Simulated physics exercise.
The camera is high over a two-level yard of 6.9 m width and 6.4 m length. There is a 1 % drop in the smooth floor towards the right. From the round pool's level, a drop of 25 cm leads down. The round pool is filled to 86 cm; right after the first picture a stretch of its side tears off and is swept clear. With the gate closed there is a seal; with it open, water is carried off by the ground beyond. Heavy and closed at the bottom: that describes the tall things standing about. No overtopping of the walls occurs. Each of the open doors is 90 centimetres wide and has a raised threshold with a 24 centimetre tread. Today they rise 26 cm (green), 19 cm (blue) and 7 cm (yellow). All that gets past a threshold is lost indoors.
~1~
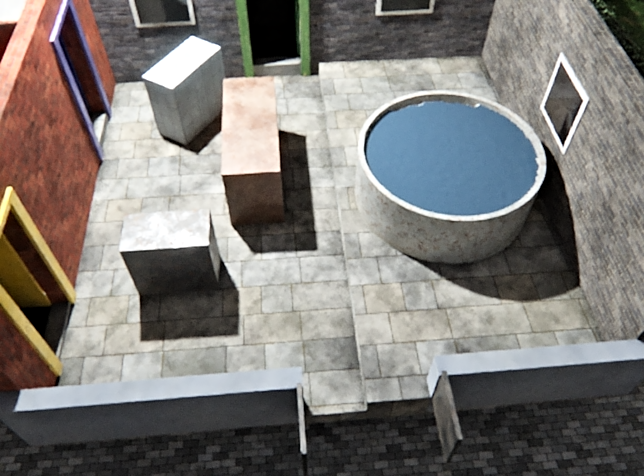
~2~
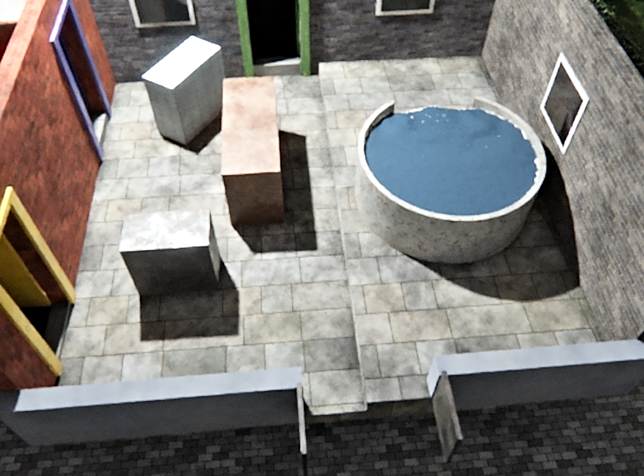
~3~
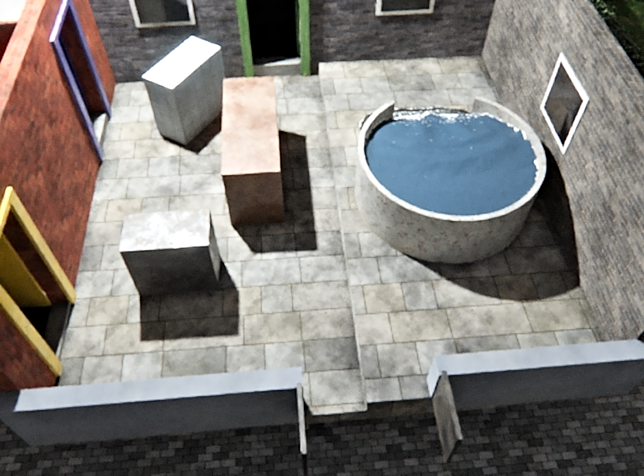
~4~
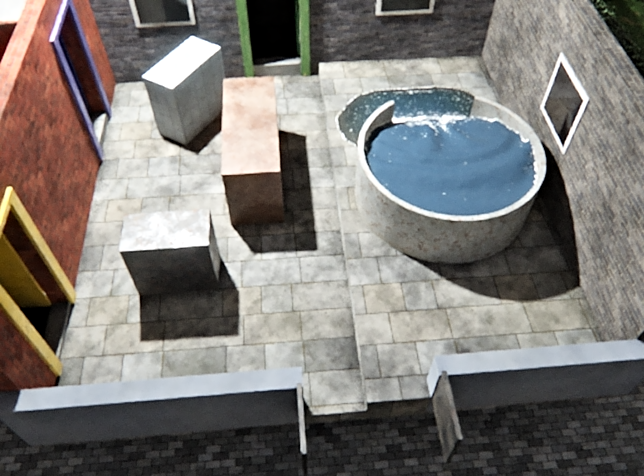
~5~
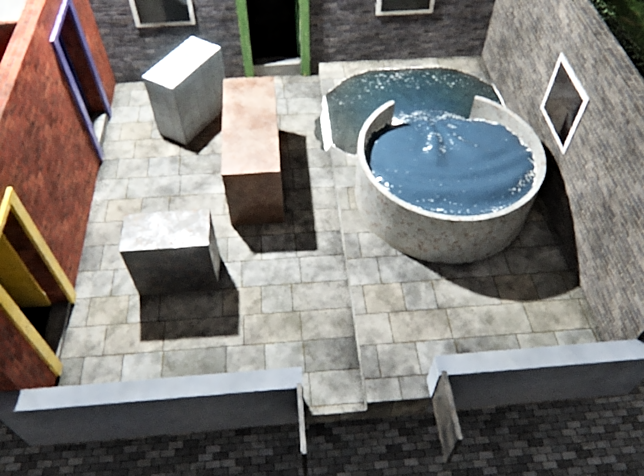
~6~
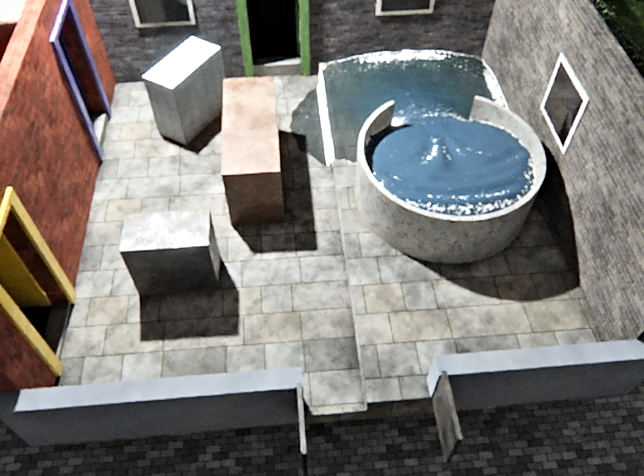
A paved, walled yard with a slight step down its middle is seen from high above by a still camera. A round stone pool of blue water stands on the right, three box-like blocks, pale and brownish, stand on the left, and yellow, purple and green doorways line the walls. The pool's far side opens, and water pours out, spreading across the back paving towards the rear wall while ripples churn the pool's surface.
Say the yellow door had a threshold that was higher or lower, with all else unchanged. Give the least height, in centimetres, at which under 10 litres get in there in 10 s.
6.5 cm.
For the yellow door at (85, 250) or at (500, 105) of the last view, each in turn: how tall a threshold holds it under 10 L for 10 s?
Roughly 10.5 cm for the first and 30 cm for the second.
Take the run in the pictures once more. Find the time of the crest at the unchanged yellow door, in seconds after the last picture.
Peak time: Around 4.5 s.
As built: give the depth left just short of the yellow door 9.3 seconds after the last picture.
About 7.5 centimetres deep.
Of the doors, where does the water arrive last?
Answer: The yellow door.
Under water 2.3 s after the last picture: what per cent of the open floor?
Approximately 35 % of it.
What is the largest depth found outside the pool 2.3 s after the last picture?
Up to some 42 centimetres, I'd say.
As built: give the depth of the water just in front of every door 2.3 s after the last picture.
In cm: Green 16, blue 11, yellow 0.
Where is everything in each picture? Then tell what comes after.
Still water, 86 cm deep, in the round pool at (450, 153); the yellow door at (36, 292) is dry, in the first picture.
The front is at a hidden place, 0.3 m from the gap on the far side; 0.3 m2 of floor is wet, 86 cm left at the back, in the second picture.
The gap is on the far side, the front 0.8 m out at a hidden place; the back of the round pool holds 86 cm, in the third picture.
Water pours out on the far side and has run 1.3 m, to (437, 89); about 9 cm deep outside, 86 cm at the back, in the fourth picture.
Water pours out on the far side and has run 1.9 m, to (447, 70); about 7 cm deep outside, 82 cm at the back, in the fifth picture.
Water pours out on the far side and has run 2.4 m, to (467, 57); about 6 cm deep outside, 72 cm at the back; 4.7 m in a straight line remain to the yellow door at (36, 292), in the sixth picture.
Then, 0.7 s after the last picture water covers 25 % of the floor, deepest (58 cm) near (471, 59); it has not reached the yellow door.
Then, 2.3 s after the last picture water covers 35 % of the floor, deepest (42 cm) near (214, 82); it has not reached the yellow door.
Then, 9.3 s after the last picture water covers 95 % of the floor, deepest (18 cm) near (281, 227); 7 cm at the yellow door, 7 litres in over its 7 cm threshold.
At the yellow door as built, the water peaked near 10 cm, 4.3 s after the last picture.
Run again over the same 10 s with other heights there, 15 litres in over 5.5 cm, 7 litres over 7 cm. The limit of 10 litres is kept from about 6.5 cm up.
